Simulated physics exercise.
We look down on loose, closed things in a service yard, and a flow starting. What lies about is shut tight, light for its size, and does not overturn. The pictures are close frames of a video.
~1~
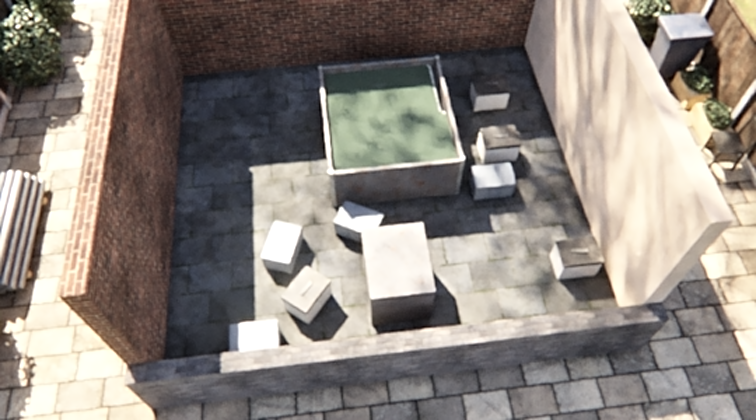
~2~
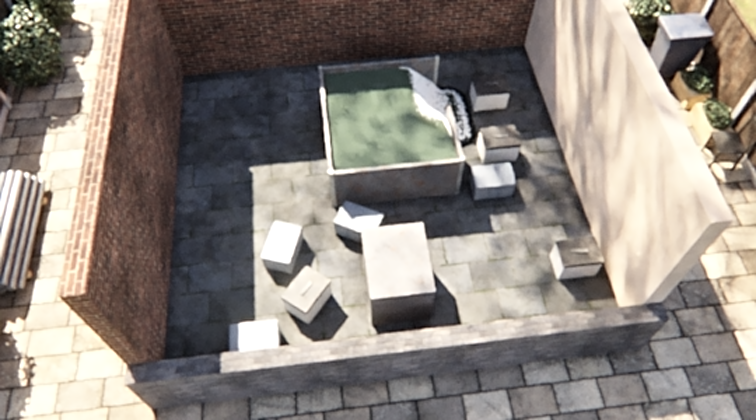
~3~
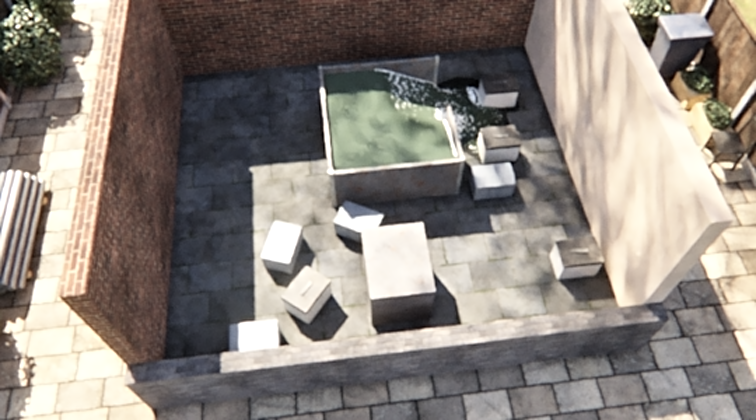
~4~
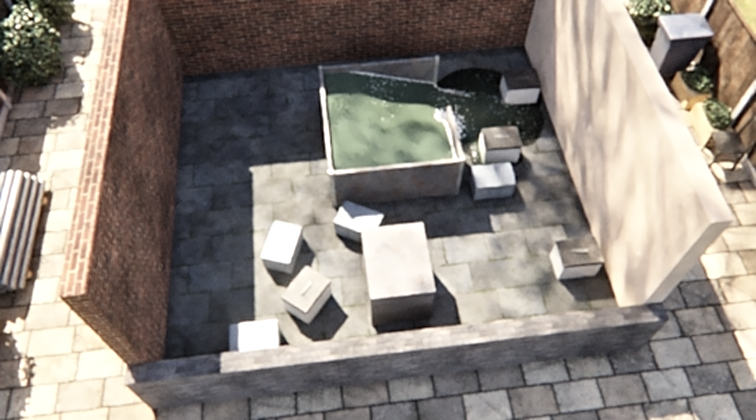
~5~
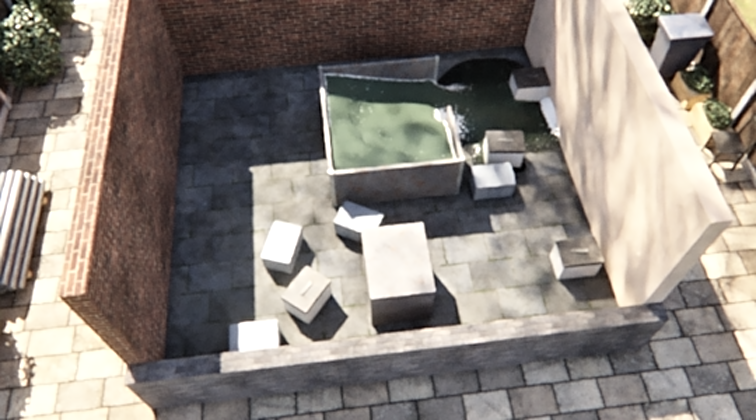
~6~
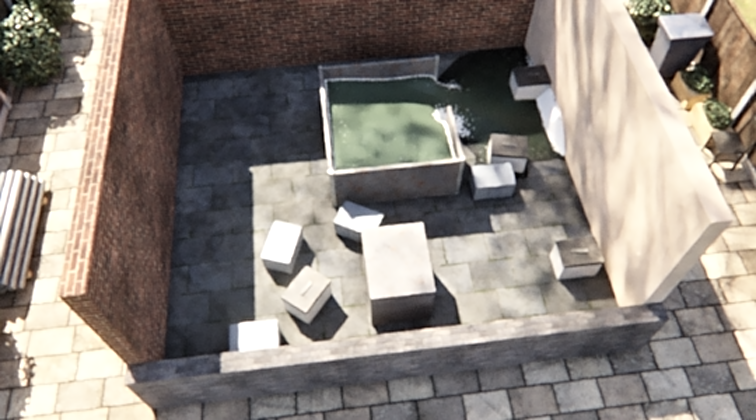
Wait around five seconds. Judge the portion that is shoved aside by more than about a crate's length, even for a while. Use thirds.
That comes to from one to two thirds.
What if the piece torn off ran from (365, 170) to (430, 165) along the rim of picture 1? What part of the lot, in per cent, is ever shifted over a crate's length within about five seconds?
I make it 90 per cent.
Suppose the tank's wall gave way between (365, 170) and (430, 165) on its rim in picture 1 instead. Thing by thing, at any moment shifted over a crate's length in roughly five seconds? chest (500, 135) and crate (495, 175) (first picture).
In that order: Yes, less than that.
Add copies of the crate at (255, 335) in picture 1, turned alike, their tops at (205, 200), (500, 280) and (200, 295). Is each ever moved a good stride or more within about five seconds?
One after the other: Never so far, that far or more, never so far.
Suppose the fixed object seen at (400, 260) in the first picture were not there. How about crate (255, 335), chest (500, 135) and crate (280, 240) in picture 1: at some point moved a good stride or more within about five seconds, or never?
In turn: Short of that, moved that far, less than that.
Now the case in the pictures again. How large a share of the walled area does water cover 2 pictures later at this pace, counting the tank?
Near 25 in a hundred.
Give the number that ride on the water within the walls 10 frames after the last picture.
The number is 2.
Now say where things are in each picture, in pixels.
The first frame shows a chest at (491, 84) rests on the ground; a chest at (501, 136), on the bottom; 0 of 8 have shifted.
The second frame shows a chest at (491, 84) rests on the ground; a chest at (501, 136), on the bottom; 0 of 8 have shifted.
The third frame shows a chest at (500, 83), on the bottom, close to its start; a chest at (501, 136), on the bottom; 1 of 8 have shifted.
The fourth frame shows a chest at (522, 78) rests on the ground, a stride from its start; a chest at (502, 137), on the bottom; 1 of 8 have shifted.
The fifth frame shows a chest at (531, 77), on the bottom, a stride from its start; a chest at (506, 141), on the bottom, close to its start; 2 of 8 have shifted.
The sixth frame shows a chest at (532, 75) floats, a stride from its start; a chest at (510, 145) rests on the ground, close to its start; 2 of 8 have shifted.
A moment on, 1 of 8 are well off their spots; 1 afloat.
Next, 1 of 8 are well off their spots; 2 afloat.
Later, 3 of 8 are well off their spots; 3 afloat.
In the end, 3 of 8 are well off their spots, and 3 have been at some point; 3 afloat.
